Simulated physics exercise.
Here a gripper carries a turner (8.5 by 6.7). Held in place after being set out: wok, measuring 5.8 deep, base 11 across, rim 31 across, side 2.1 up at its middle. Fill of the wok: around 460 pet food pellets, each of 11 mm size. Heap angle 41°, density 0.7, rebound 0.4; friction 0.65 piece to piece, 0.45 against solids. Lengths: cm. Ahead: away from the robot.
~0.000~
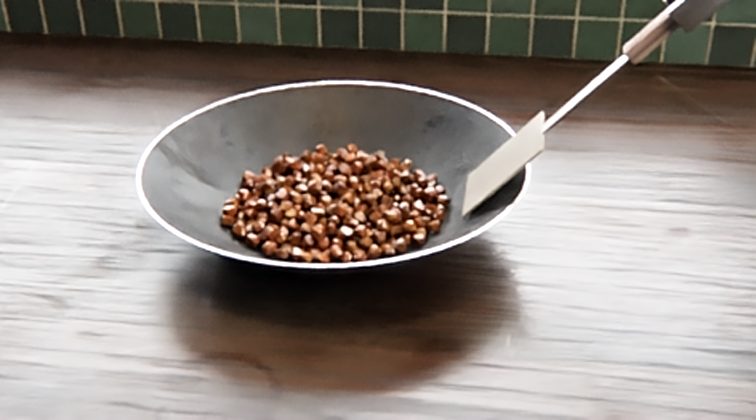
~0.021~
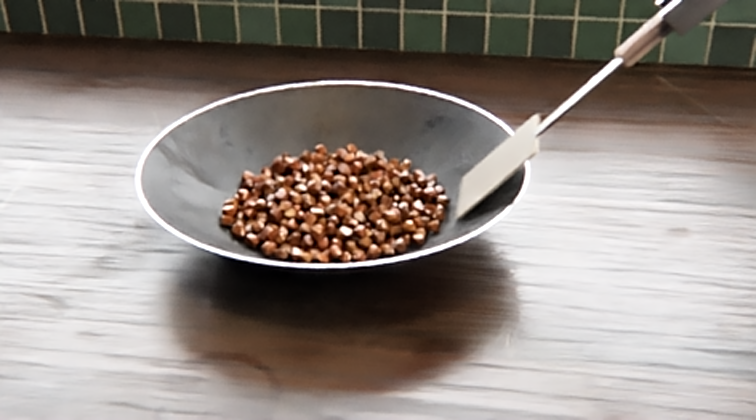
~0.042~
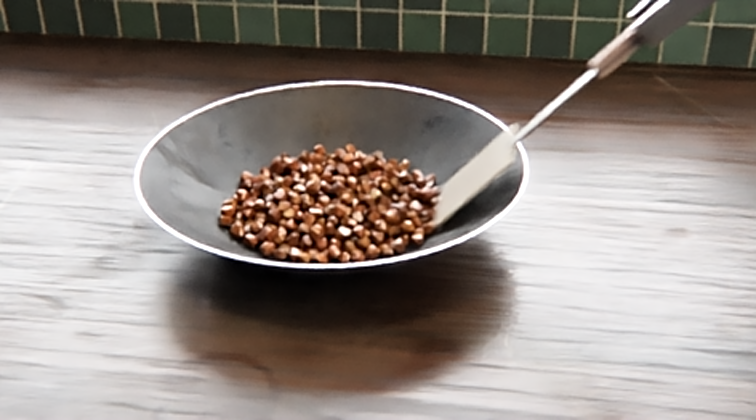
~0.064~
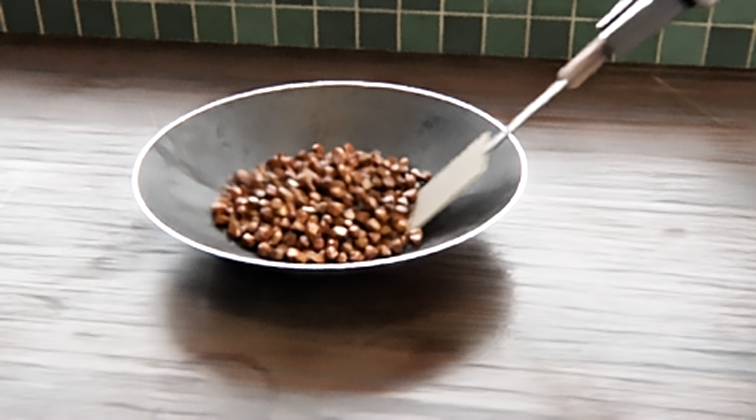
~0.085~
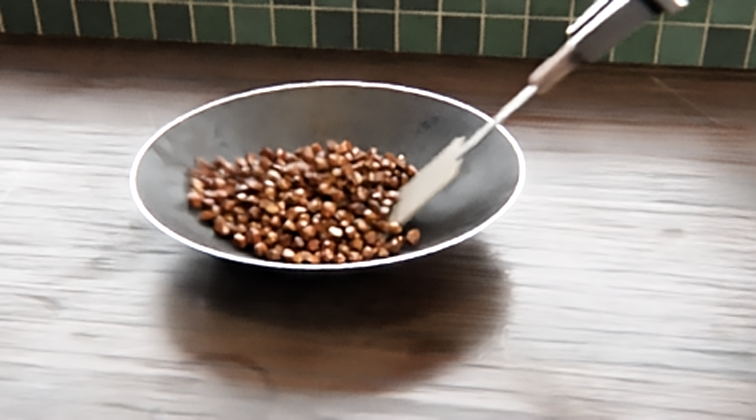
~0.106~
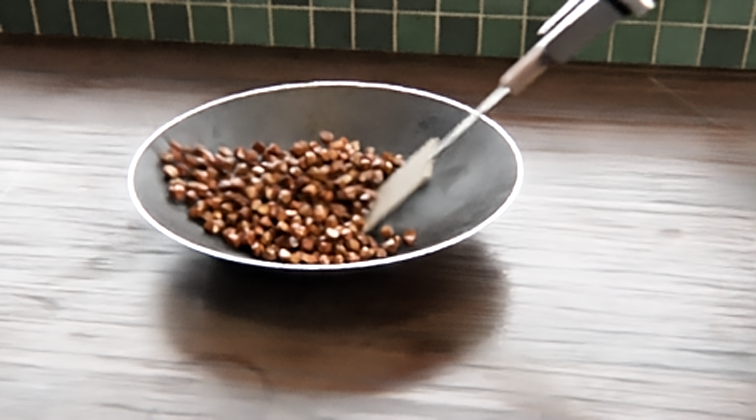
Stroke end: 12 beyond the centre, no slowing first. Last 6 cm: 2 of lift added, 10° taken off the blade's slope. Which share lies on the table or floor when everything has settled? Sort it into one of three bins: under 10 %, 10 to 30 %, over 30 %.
Bin: Over 30 %.
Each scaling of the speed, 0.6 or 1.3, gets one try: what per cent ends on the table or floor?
Some 25 and 40 per cent.
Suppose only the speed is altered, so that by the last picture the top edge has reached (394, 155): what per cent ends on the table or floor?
I'd say around 40 per cent.
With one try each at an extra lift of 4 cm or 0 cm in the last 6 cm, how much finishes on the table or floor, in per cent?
35 and 35 per cent.
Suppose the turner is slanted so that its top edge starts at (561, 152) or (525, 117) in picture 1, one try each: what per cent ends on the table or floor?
Some 35 per cent, then some 35 per cent.
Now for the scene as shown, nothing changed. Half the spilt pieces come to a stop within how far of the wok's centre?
About 30 centimetres.
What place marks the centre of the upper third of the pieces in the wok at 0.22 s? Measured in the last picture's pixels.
Around (196, 159).
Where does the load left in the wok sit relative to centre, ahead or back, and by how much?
Ahead of centre, roughly 3.0 centimetres.
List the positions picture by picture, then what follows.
In the first picture, turner top edge at (543, 130), sloping 48°; upper third of the load around (334, 198), from x 230 to 440, top at y 150; 459 in the wok.
In the second picture, turner top edge at (537, 133), sloping 48°; upper third of the load around (333, 198), from x 225 to 440, top at y 150.
In the third picture, turner top edge at (513, 143), sloping 48°; upper third of the load around (332, 198), from x 225 to 435, top at y 150.
In the fourth picture, turner top edge at (485, 151), sloping 48°; upper third of the load around (325, 192), from x 220 to 425, top at y 150.
In the fifth picture, turner top edge at (458, 156), sloping 48°; upper third of the load around (303, 182), from x 195 to 420, top at y 145.
In the sixth picture, turner top edge at (431, 157), sloping 48°; upper third of the load around (284, 177), from x 165 to 415, top at y 140; 459 in the wok.
By 0.16 s, sloping 48°, highest piece 8 above the table; 454 in the wok, 5 on the blade or in flight.
By 0.22 s, sloping 45°, highest piece 8 above the table; 446 in the wok, 13 on the blade or in flight.
By 0.45 s, sloping 38°, highest piece 8 above the table; 284 in the wok, 129 on the table or floor, 46 on the blade or in flight.
By 1.50 s, sloping 38°, highest piece 7 above the table; 284 in the wok, 175 on the table or floor.
Final count, 284 in the wok, 175 on the table or floor. That is 38 % on the table or floor.
